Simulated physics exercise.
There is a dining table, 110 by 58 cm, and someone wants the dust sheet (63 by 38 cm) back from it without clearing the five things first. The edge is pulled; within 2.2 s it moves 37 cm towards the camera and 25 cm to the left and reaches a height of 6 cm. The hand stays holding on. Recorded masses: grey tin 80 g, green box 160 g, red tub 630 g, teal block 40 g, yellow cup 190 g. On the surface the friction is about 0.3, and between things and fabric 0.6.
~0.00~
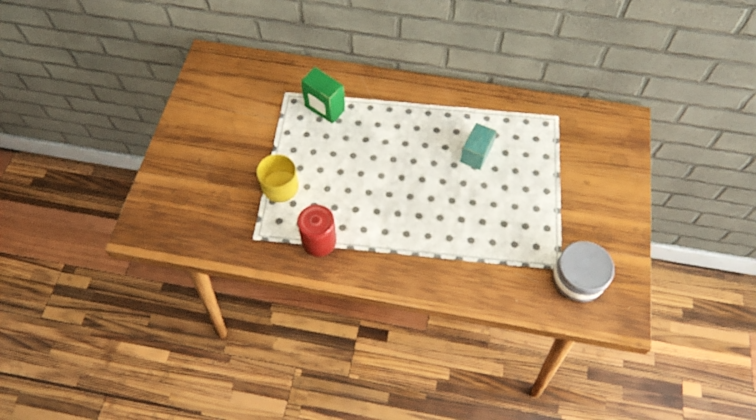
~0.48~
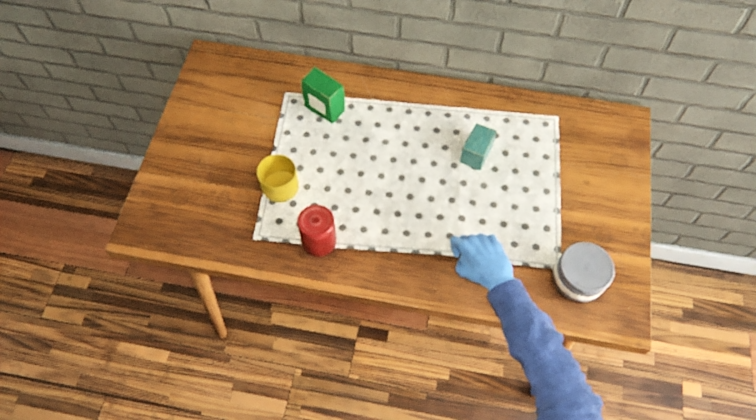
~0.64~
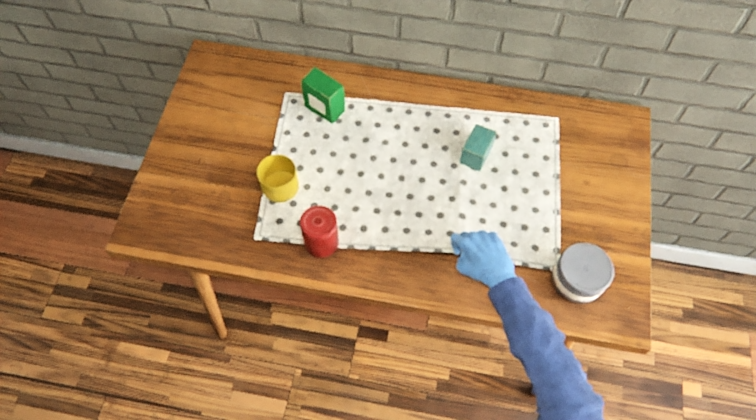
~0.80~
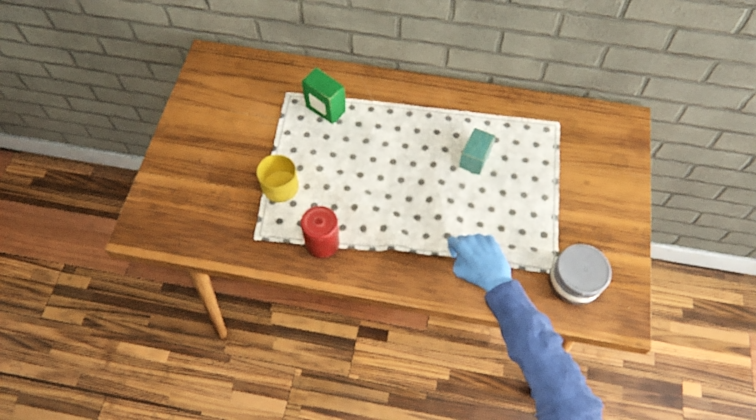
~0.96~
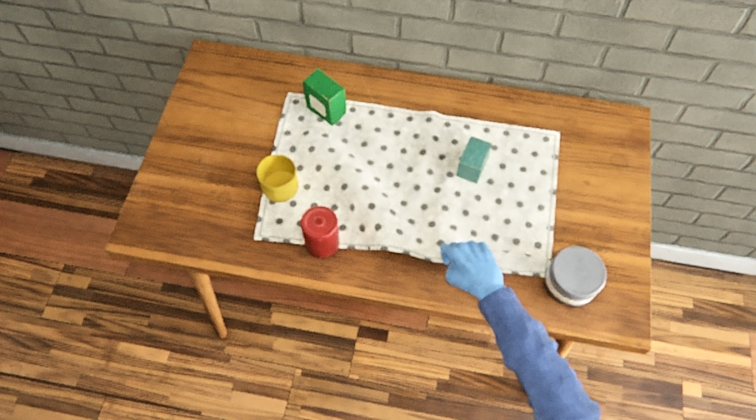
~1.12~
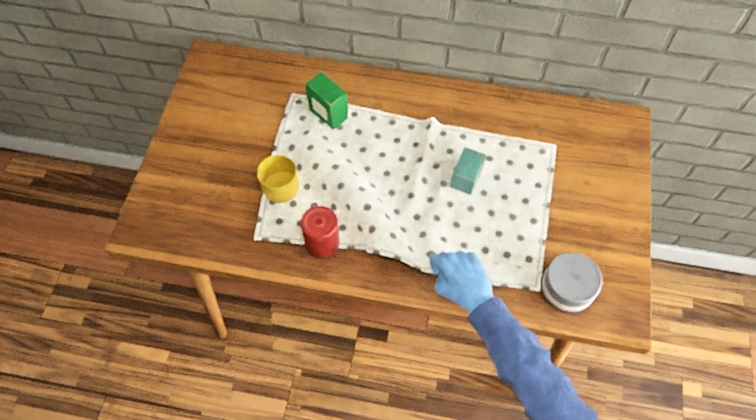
In this clip, a blue-gloved hand grips the near edge of a dotted cloth on a wooden table and pulls it toward the viewer and slightly left, creasing the fabric as the teal block and grey tin shift slightly.
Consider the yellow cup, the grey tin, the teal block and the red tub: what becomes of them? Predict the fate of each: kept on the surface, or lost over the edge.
In order: I'd bet the yellow cup never leaves the surface, I'd bet the grey tin never leaves the surface, I'd bet the teal block leaves the surface, I'd bet the red tub leaves the surface.
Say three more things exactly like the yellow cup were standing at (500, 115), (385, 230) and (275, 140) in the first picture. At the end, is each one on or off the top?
Going through the three spots as listed: Ends up off the top, ends up off the top and holds its spot.
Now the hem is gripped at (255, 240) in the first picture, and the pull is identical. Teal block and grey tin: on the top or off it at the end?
Then teal block comes off, while grey tin does not come off.
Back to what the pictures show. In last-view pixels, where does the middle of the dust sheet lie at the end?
I'd say it sits around (342, 337) in the last picture.
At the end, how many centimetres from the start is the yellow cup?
The yellow cup ends 15 cm from where it began.
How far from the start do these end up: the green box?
Shift of the green box: 35 centimetres.
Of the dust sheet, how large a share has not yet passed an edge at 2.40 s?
Near 40 in a hundred.
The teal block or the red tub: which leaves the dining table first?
The teal one leads the way.
By 1.6 s, 90 % of the dust sheet is still over the top; teal block 19 cm off its start, grey tin 3 cm off its start, red tub 1 cm off its start.
By 2.0 s, 70 % of the dust sheet is still over the top; teal block 33 cm off its start, red tub 7 cm off its start, yellow cup 6 cm off its start.
By 2.4 s, 40 % of the dust sheet is still over the top; teal block over the edge, red tub on its side, 25 cm off its start at (266, 350), yellow cup 10 cm off its start at (295, 210).
By 2.8 s, 35 % of the dust sheet is still over the top; red tub over the edge, teal block over the edge, yellow cup 12 cm off its start.
By 4.4 s, 35 % of the dust sheet is still over the top; red tub over the edge, teal block over the edge, yellow cup 13 cm off its start at (286, 224), grey tin 3 cm off its start at (575, 277).
